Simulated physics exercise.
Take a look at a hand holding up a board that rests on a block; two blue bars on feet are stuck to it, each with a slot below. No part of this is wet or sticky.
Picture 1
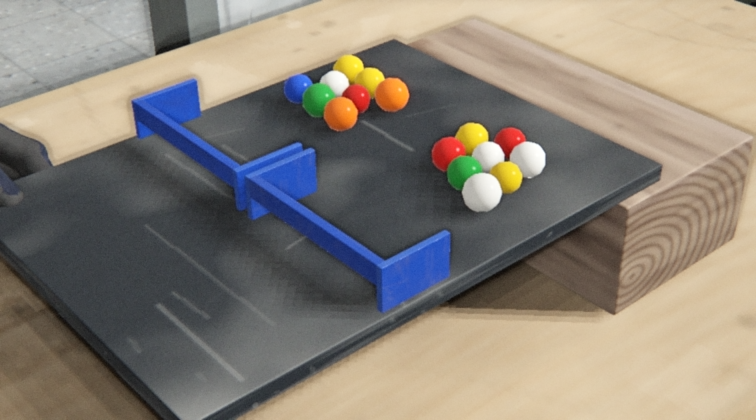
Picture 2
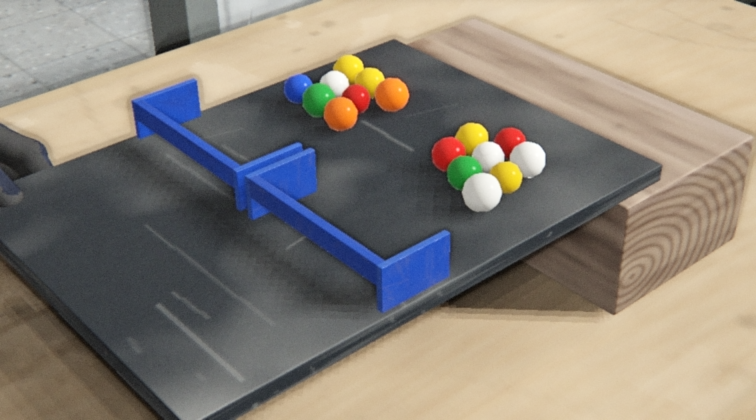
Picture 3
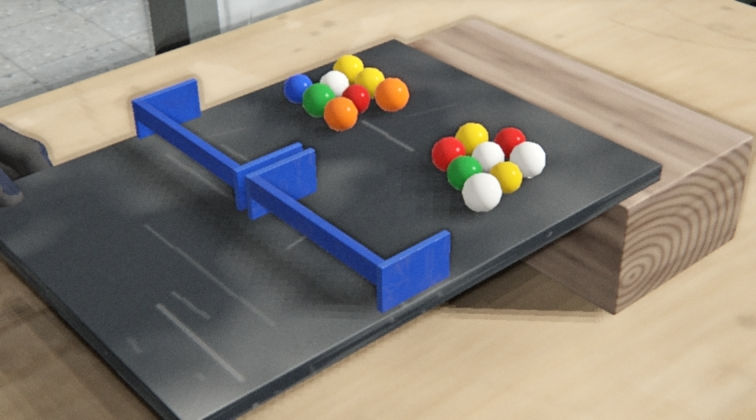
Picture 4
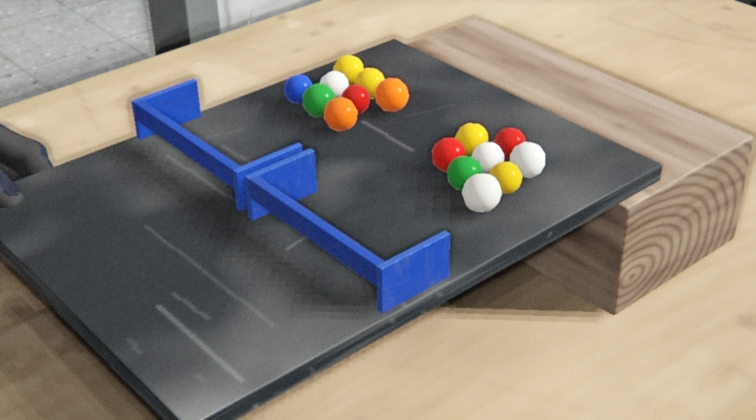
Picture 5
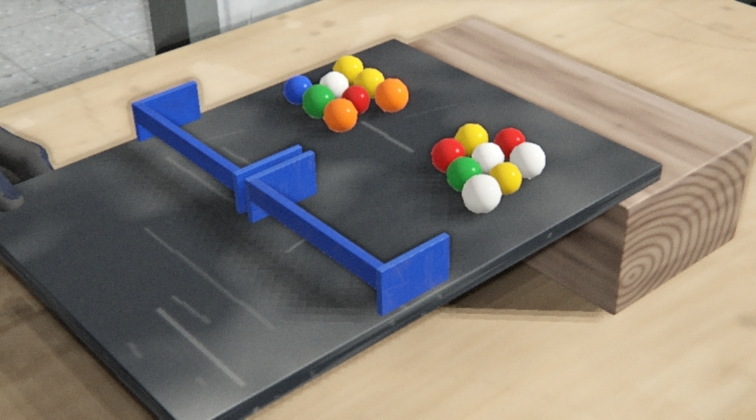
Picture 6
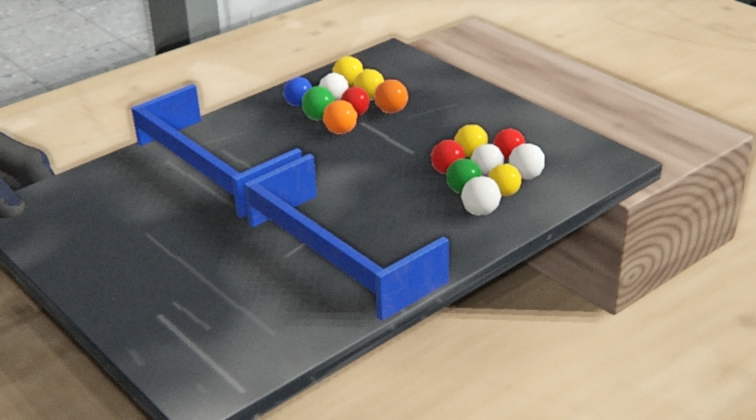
A hand at the left lowered its end of the dark board very slightly, while the two clusters of colourful balls resting on it beyond the blue bars stayed where they were.
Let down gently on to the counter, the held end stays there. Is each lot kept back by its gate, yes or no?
Near lot: Yes; far lot: Yes.
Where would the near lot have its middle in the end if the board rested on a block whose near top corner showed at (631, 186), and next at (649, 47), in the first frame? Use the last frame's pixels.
The first gives (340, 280), the second gives (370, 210).
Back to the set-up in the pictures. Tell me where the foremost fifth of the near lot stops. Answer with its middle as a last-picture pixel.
(311, 287), give or take.
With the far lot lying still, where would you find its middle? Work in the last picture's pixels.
Looks to me like it ends up close to (213, 202).
Then, 0.46 s after the last picture, board sloping at 11°; near lot on its way down; far lot on its way down.
Then, 0.86 s after the last picture, board resting at 16°; near lot has reached its gate; far lot has reached its gate.
At rest, board resting at 16°; near lot gathered behind its gate; far lot gathered behind its gate.
